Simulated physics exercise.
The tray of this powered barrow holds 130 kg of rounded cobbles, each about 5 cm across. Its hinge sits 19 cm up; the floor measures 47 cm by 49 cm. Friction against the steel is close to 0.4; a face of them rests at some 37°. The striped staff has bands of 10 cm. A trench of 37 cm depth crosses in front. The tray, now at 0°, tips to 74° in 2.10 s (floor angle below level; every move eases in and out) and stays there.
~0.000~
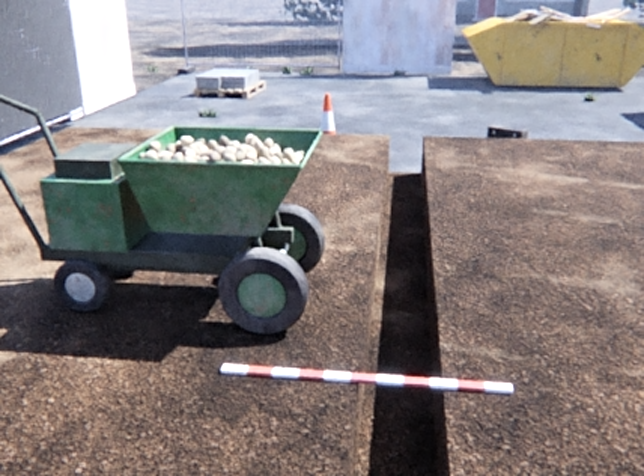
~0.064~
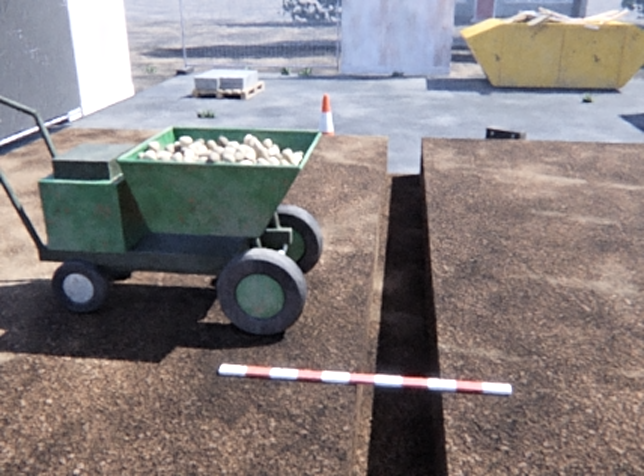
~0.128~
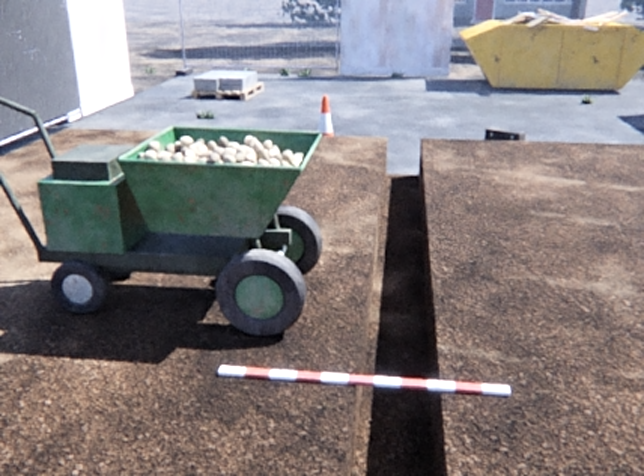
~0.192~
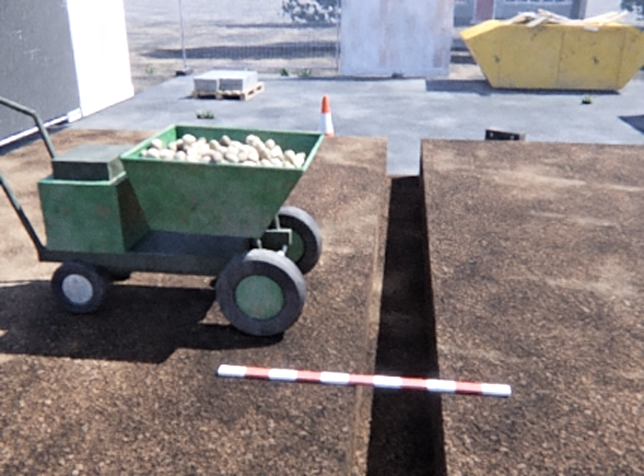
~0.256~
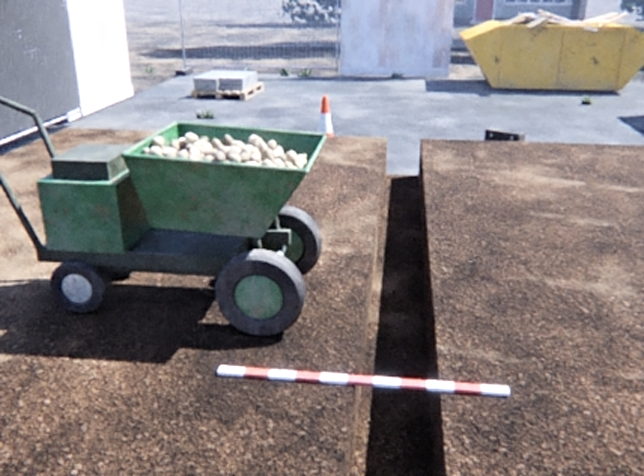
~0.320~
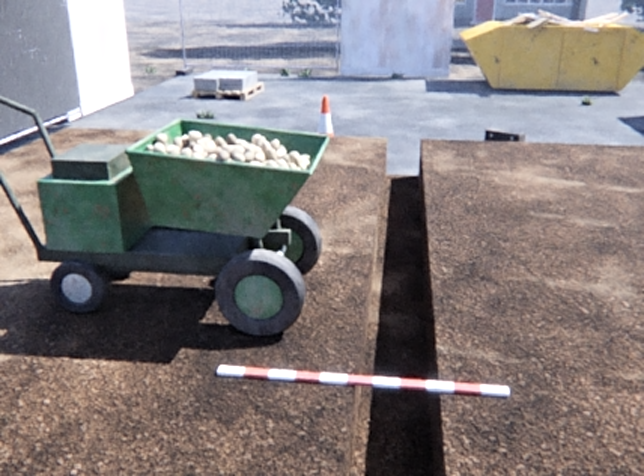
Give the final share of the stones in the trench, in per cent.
Roughly 70 per cent ends in the trench.
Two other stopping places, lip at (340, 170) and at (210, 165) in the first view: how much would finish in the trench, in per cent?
First some 30, then 65 per cent.
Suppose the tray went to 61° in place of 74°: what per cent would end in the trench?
It would be near 30 per cent.
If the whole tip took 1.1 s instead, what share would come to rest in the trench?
In that case some 60 per cent.
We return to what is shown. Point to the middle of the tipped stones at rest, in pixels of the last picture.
Near (415, 356).
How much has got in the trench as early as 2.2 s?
Some 20 per cent.
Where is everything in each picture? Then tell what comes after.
The first frame shows lip at (301, 167), floor tilted 0°, highest stones at (234, 146).
In the second frame, the tray is at 0°, its lip at (300, 168); the top of the load is at (233, 147); the stones move at 0.1 m/s on average.
In the third frame, the tray is at 1°, its lip at (301, 169); the top of the load is at (227, 147); the stones move at 0.1 m/s on average.
In the fourth frame, the tray is at 2°, its lip at (303, 170); the top of the load is at (229, 146); the stones move at 0.1 m/s on average.
The fifth frame shows lip at (306, 172), floor tilted 3°, highest stones at (214, 145); the stones move at 0.2 m/s on average.
In the sixth frame, the tray is at 5°, its lip at (310, 173); the top of the load is at (207, 143); the stones move at 0.2 m/s on average.
After 1.6 s the floor is at 63°; 98 % in the tray, 2 % in the trench; the foremost stones are at (421, 284).
After 2.2 s the floor is at 74°; 56 % in the tray, 22 % in the trench, 22 % past the trench; the foremost stones are at (542, 314).
After 2.5 s the floor is at 74°; 34 % in the tray, 35 % in the trench, 31 % past the trench; the foremost stones are at (590, 331).
After 4.5 s the floor is at 74°; 0 % in the tray, 70 % in the trench, 30 % past the trench; the foremost stones are at (600, 328).
